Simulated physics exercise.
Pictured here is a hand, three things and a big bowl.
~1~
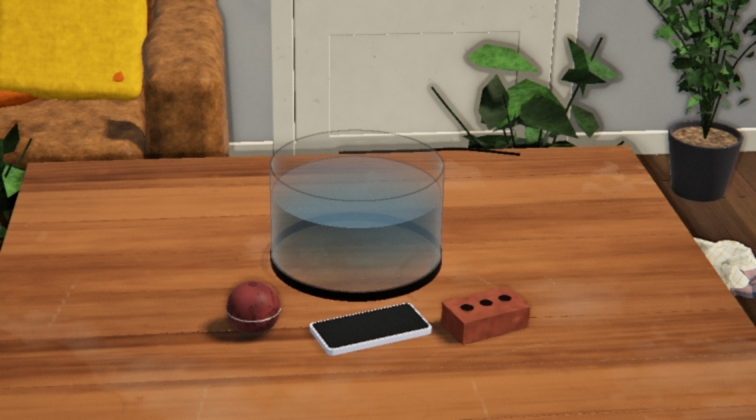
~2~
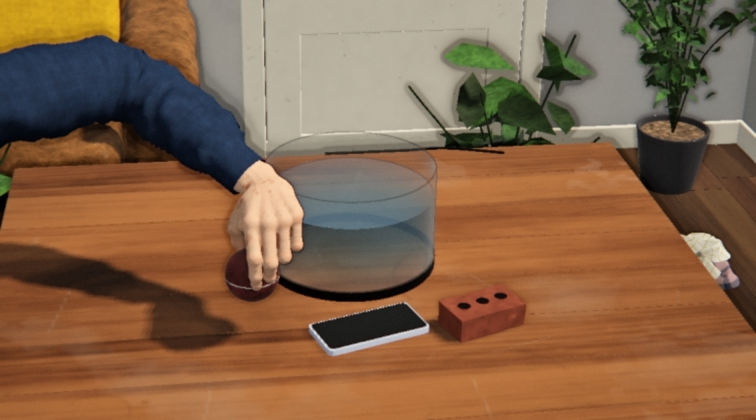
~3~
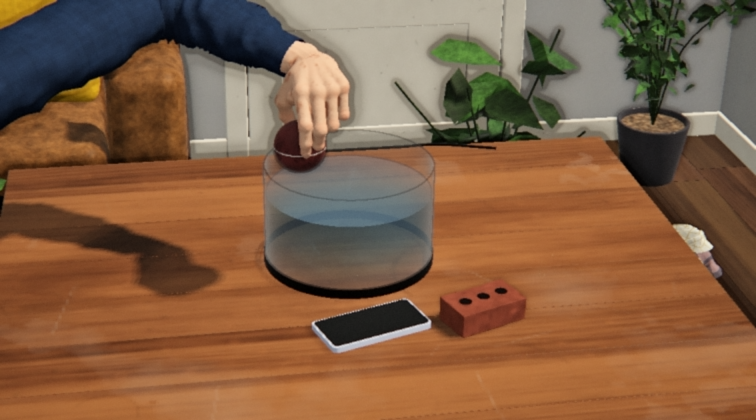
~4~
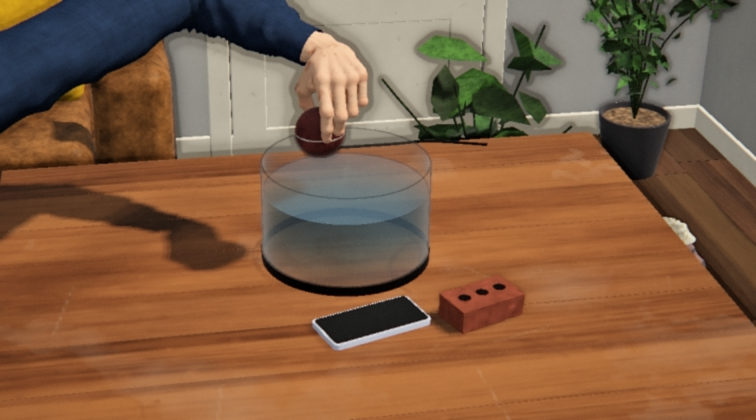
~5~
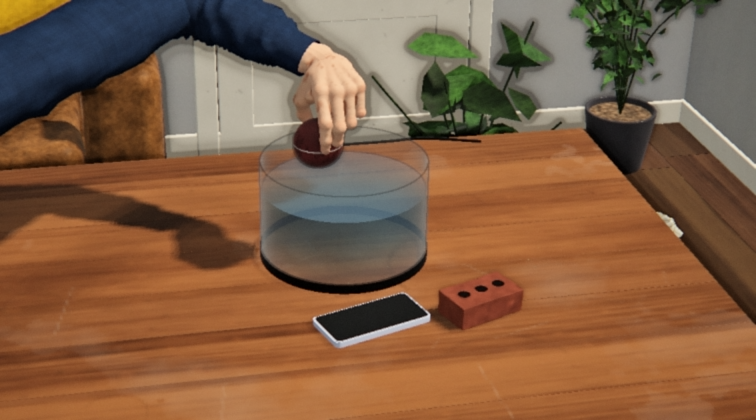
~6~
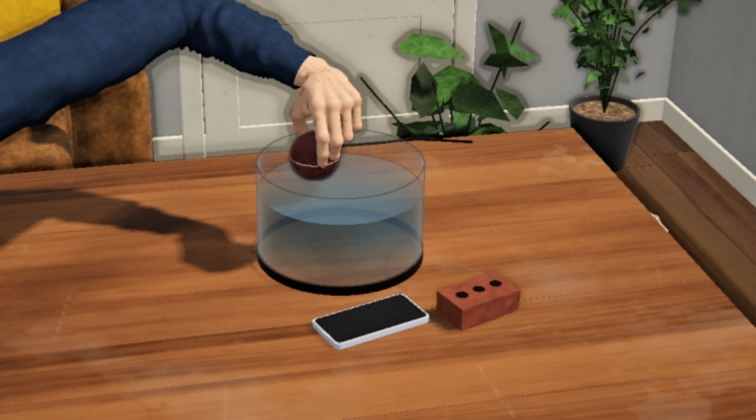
On a wooden tabletop in a room with a brown armchair, pale door and potted plants, seen from slightly above, a clear round bowl of bluish water stands behind a dark red ball at left, a black-screened phone and a red brick at right. A blue-sleeved arm reaches in from the left and grasps the ball. The hand lifts it over the bowl and lowers it slightly inside the rim, as the view shifts slightly.
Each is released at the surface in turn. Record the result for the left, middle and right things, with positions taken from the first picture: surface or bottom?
Result - left thing at the surface; middle thing at the bottom; right thing at the bottom.
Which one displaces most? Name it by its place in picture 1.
That is the rightmost piece.
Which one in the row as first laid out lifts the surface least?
I'd pick the leftmost of the three.
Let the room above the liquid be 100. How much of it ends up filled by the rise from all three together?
That comes out at around 22 percent.
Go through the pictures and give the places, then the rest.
The first picture shows the row from the left; tennis ball (253, 308); phone (371, 329); piece of brick (485, 315).
The second picture shows a hand picks up the tennis ball; tennis ball (252, 275); piece of brick (482, 313).
In the third picture, it is carried over; tennis ball (300, 146); phone (372, 325).
In the fourth picture, it is above the big bowl; tennis ball (320, 132); piece of brick (481, 304).
The fifth picture shows it comes down; tennis ball (318, 143); phone (372, 320).
In the sixth picture, it is just over the surface; tennis ball (315, 155); phone (371, 321); piece of brick (478, 301).
A moment on, the tennis ball stays afloat.
Further on, the phone drops to the bottom.
When it is over, the piece of brick drops to the bottom; afloat, tennis ball.
